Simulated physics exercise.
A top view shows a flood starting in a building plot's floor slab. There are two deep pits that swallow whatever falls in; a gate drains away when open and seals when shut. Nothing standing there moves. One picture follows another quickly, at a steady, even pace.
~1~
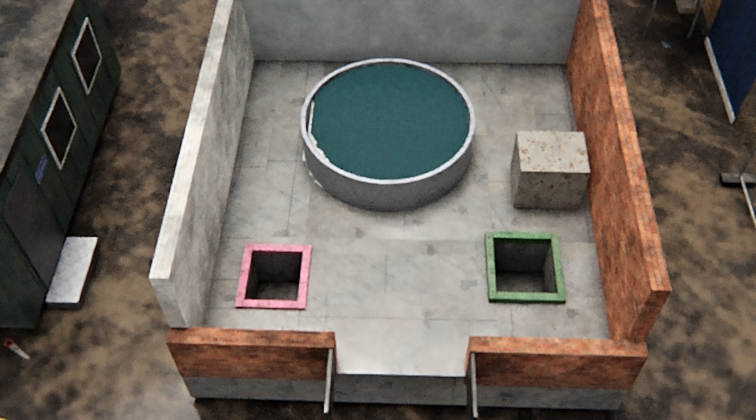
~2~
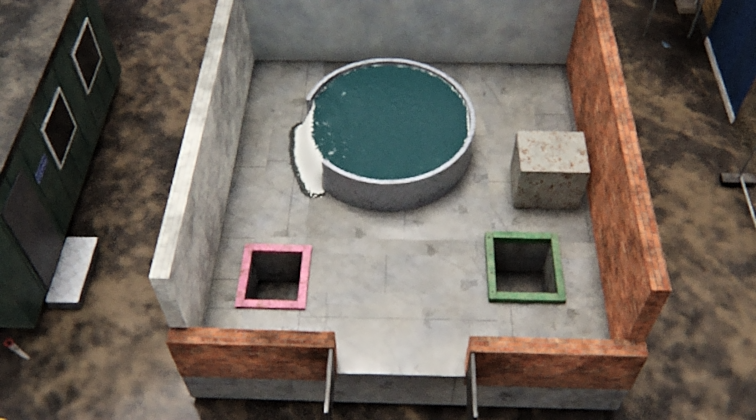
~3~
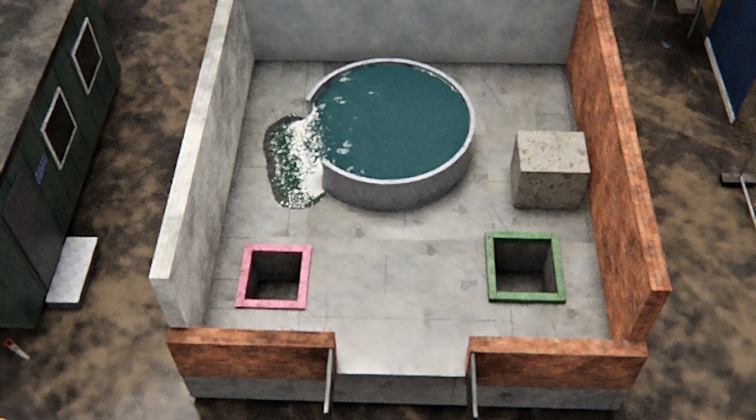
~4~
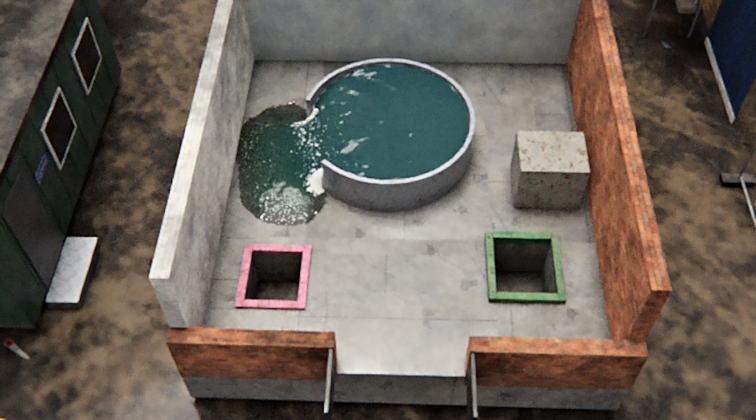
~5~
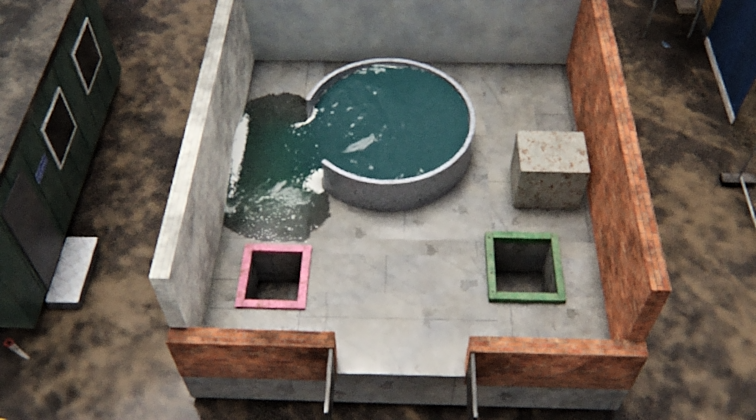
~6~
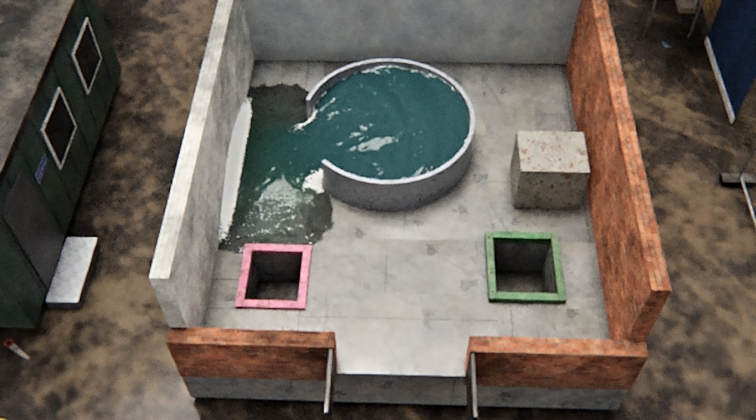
A round pool of still, dark green water sat inside a walled plot, then water burst through a gap in its left side and spread across the grey floor to the left wall and down toward the pink-edged square opening.
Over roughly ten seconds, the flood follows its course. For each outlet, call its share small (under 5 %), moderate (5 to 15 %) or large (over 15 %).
The gate - small, the green pit - small, the pink pit - large.
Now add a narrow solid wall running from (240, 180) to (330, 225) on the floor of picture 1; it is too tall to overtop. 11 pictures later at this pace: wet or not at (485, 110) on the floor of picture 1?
Waterless.
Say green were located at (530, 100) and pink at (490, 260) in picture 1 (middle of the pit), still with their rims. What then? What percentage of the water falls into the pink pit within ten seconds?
Pink: About 8 %.
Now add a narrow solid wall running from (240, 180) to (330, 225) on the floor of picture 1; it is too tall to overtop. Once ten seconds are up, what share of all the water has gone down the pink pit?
Share, pink pit - 2 in a hundred.
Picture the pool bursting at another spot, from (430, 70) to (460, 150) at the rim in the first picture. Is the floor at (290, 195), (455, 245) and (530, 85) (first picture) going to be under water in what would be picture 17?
Unsoaked, then soaked, then soaked.
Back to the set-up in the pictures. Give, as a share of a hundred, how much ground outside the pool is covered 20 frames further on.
I'd guess some 60 per cent.
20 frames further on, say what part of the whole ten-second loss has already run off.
Log: Around 45 %, estimated.
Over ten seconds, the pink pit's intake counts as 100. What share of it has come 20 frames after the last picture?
Approximately 50 per cent.
A moment on, water covers 20 % of the floor; the gate 0 %, the green pit 0 %, the pink pit 0 %.
Next, water covers 30 % of the floor; the gate 0 %, the green pit 0 %, the pink pit 3 %.
Then, water covers 60 % of the floor; the gate 0 %, the green pit 0 %, the pink pit 10 %.
Later, water covers 95 % of the floor; the gate 1 %, the green pit 0 %, the pink pit 17 %.
In the end, water covers 95 % of the floor; the gate 2 %, the green pit 0 %, the pink pit 22 %.
